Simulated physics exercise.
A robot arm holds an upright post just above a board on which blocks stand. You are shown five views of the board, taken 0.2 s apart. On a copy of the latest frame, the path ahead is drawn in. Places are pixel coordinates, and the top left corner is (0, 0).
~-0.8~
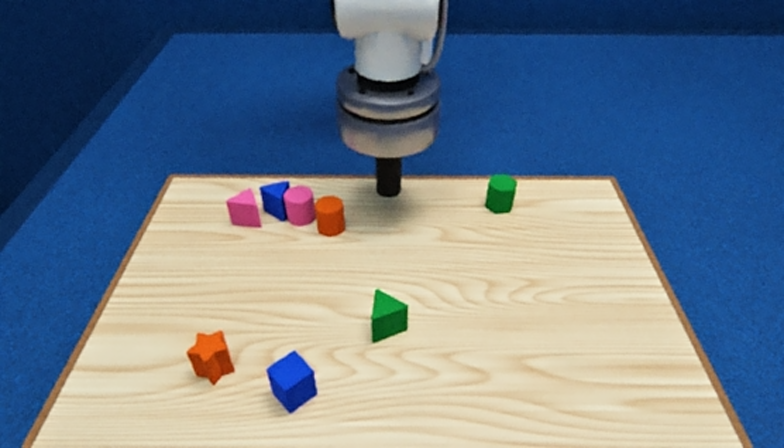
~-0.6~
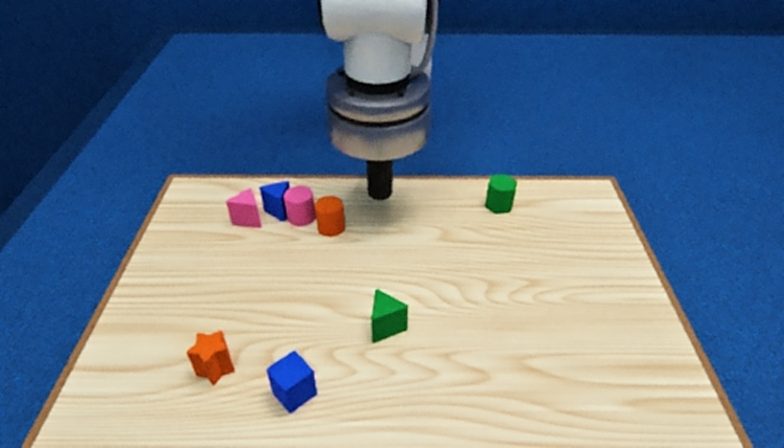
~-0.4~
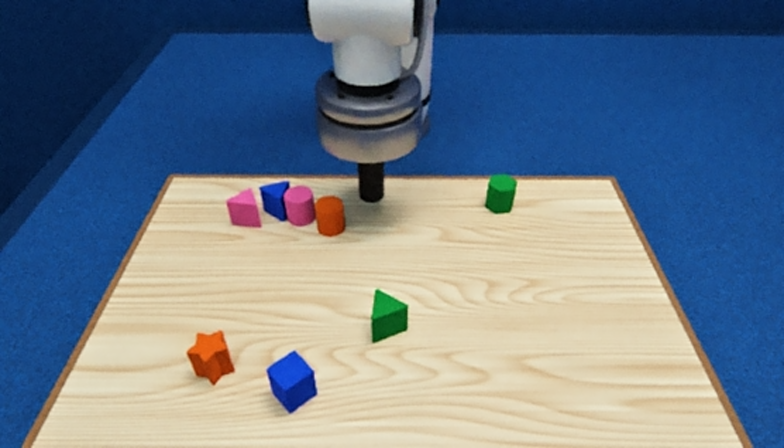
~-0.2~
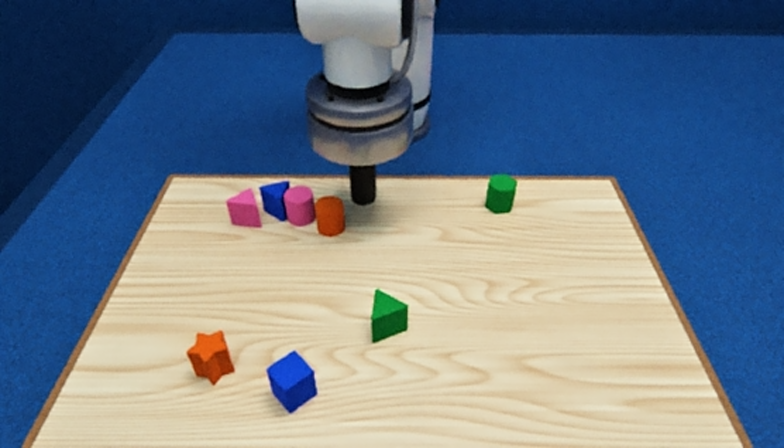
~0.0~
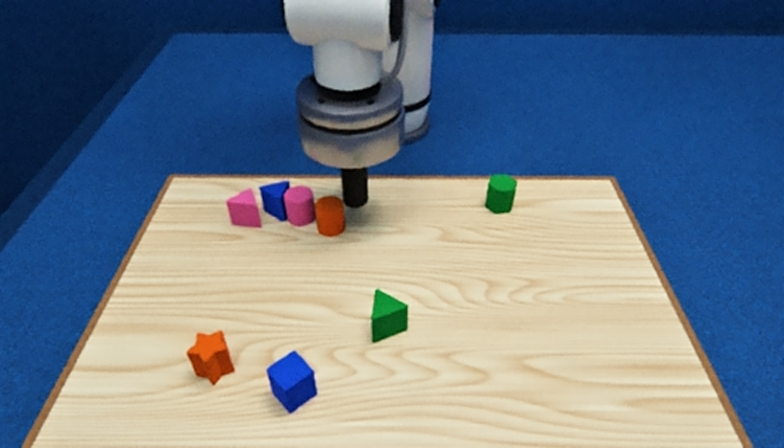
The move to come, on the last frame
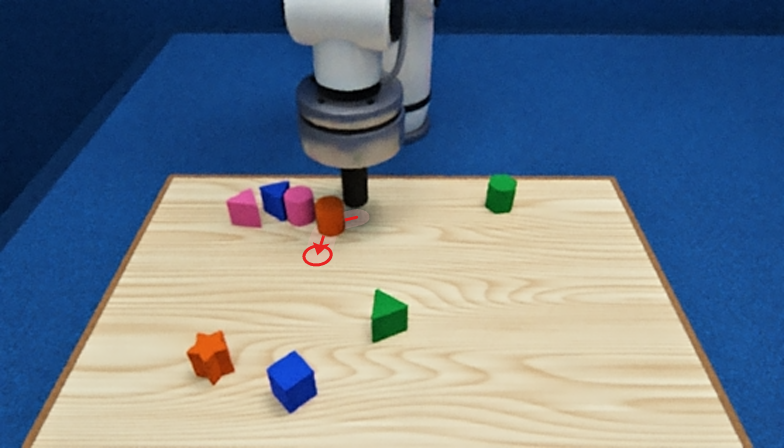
Robot arm moving its black upright post slowly left a short way above a wooden board, near the unmoving orange round block.
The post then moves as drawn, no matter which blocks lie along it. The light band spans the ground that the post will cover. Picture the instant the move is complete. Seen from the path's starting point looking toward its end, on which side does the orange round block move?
It is pushed towards the right-hand side.
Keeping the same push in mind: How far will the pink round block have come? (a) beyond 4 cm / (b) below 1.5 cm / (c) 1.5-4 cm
I'll go with b - below 1.5 cm.
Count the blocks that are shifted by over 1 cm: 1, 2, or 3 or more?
Only one block.
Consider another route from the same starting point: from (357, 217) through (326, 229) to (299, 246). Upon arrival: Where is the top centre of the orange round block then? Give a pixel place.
When the path ends, it will be at (267, 230).
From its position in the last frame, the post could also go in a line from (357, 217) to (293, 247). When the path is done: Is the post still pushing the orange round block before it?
I expect so.
The drawn path runs from (357, 217) over (334, 224) and (323, 238) to (318, 255).
What follows on the original path. Halfway along, post (325, 214); orange round block (299, 217).
At the end, post (316, 239); pink round block not moved; orange round block (286, 229).
